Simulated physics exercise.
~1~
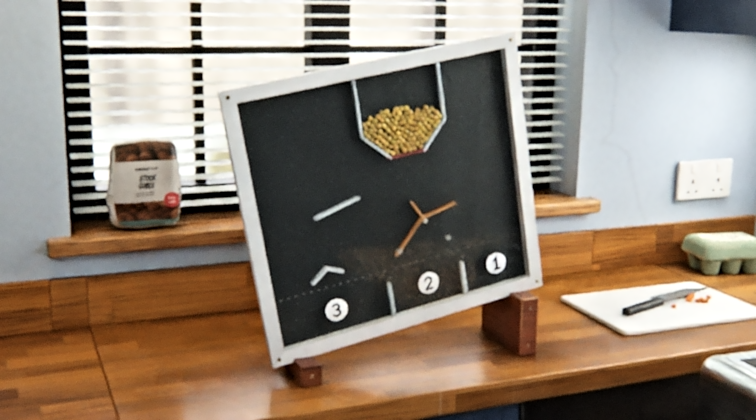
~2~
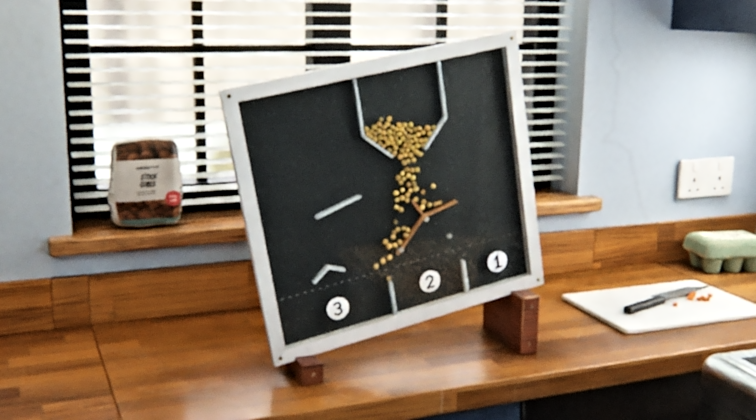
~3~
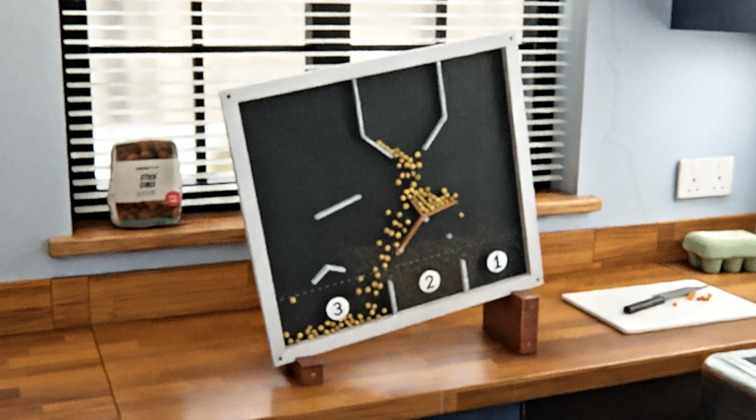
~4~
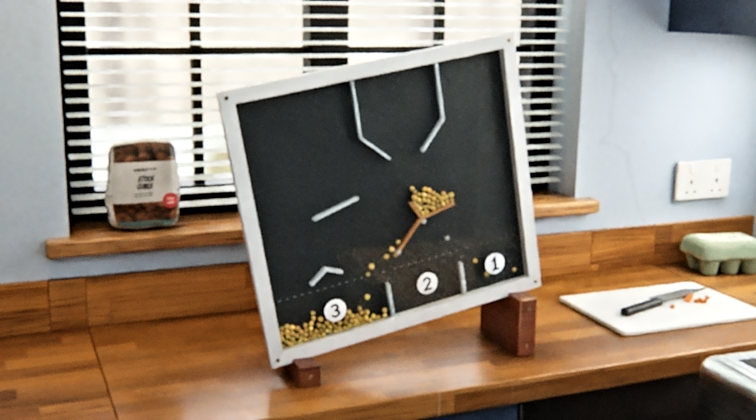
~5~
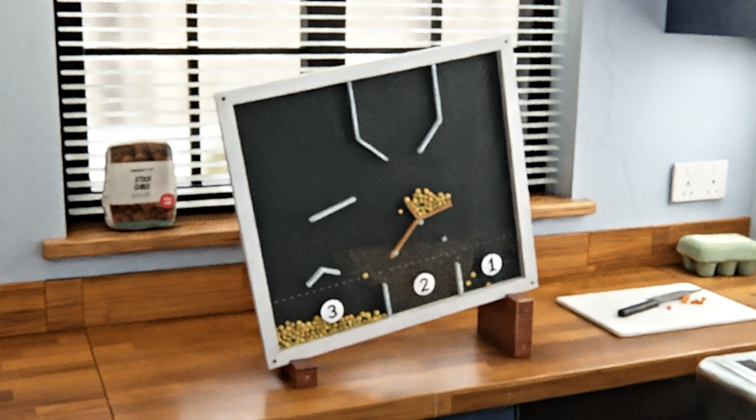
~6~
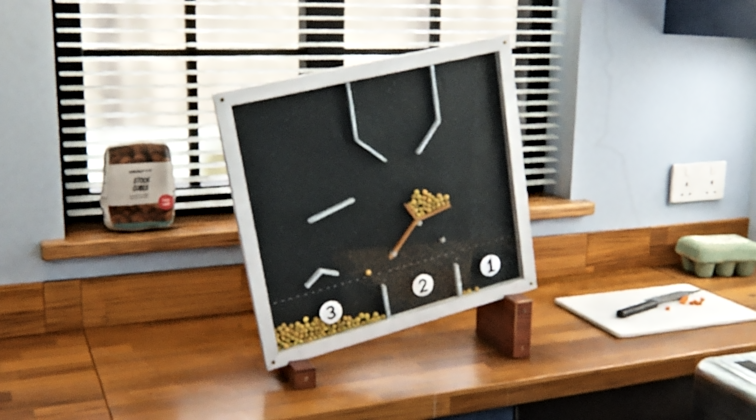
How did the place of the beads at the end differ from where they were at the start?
At the start the beads were all held in the hopper near the top of the board. By the end most lay along the bottom in the left bin, with a smaller pile resting on the orange rocker and a few in the right bin.
